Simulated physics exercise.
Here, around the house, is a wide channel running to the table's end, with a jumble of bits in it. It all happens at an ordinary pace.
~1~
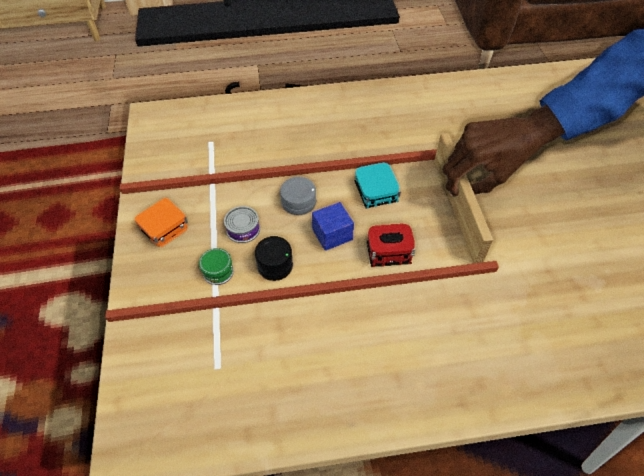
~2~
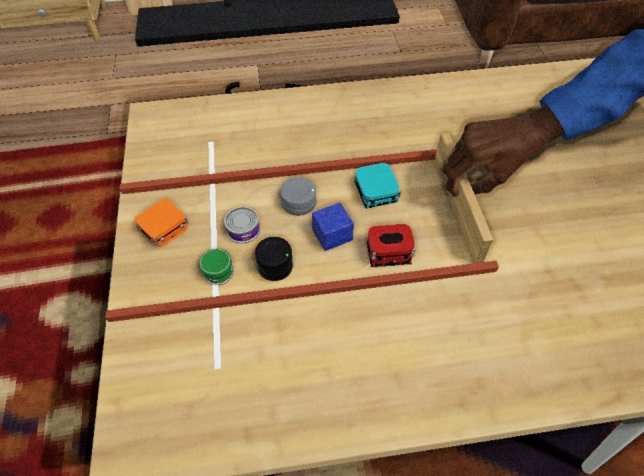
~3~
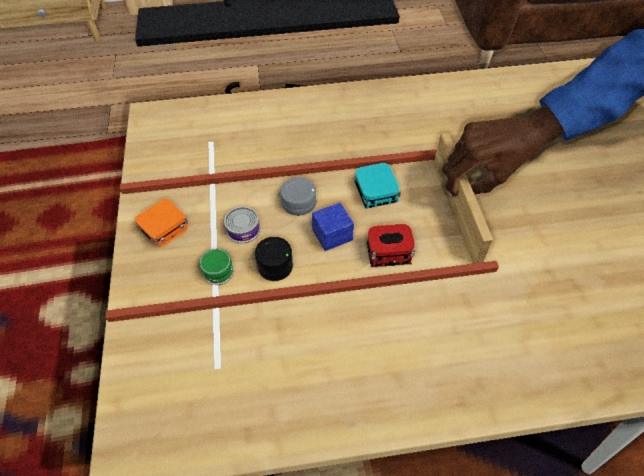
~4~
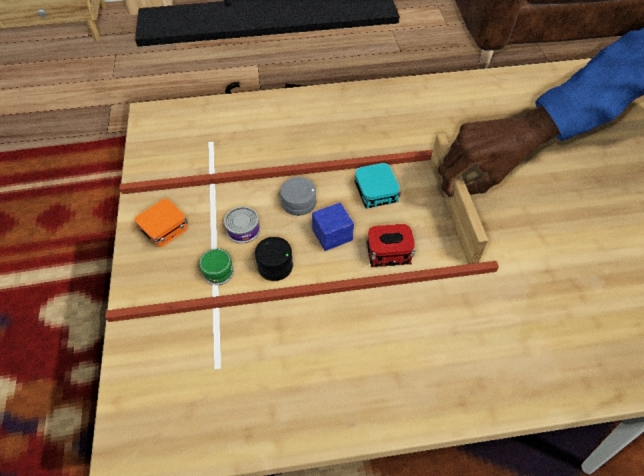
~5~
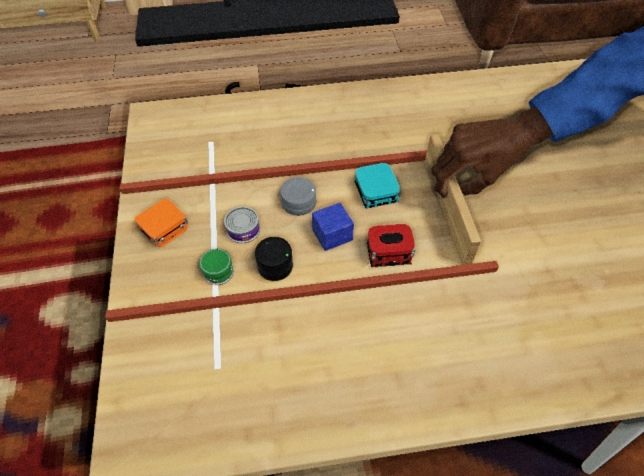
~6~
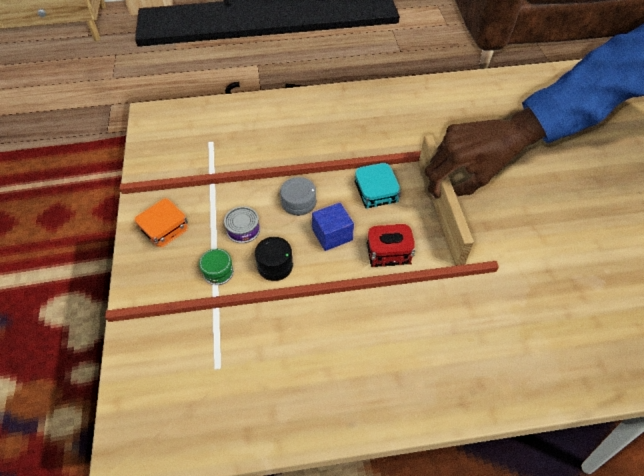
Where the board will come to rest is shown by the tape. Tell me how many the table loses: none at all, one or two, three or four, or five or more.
What falls is not even one.
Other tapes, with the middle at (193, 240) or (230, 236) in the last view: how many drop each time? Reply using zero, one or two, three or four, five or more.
Result per position - first: One or two, second: No fall at all.
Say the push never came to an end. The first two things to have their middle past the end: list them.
Going first: The green tin, and next the orange case.
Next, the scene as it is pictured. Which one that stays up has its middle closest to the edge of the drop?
The green tin is the one.
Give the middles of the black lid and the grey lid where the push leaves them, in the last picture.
The black lid settles near (150, 273); as for the grey lid, near (157, 212).
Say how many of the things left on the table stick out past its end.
It totals 2.
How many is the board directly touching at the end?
That comes to 3.
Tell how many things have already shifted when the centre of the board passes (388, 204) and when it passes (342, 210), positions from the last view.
At the one place 2, at the other 4.
Early on, none off yet; orange case at rest near (163, 224); green tin at rest near (217, 267); purple pot at rest near (242, 225).
Finally, the number that fall off is zero.
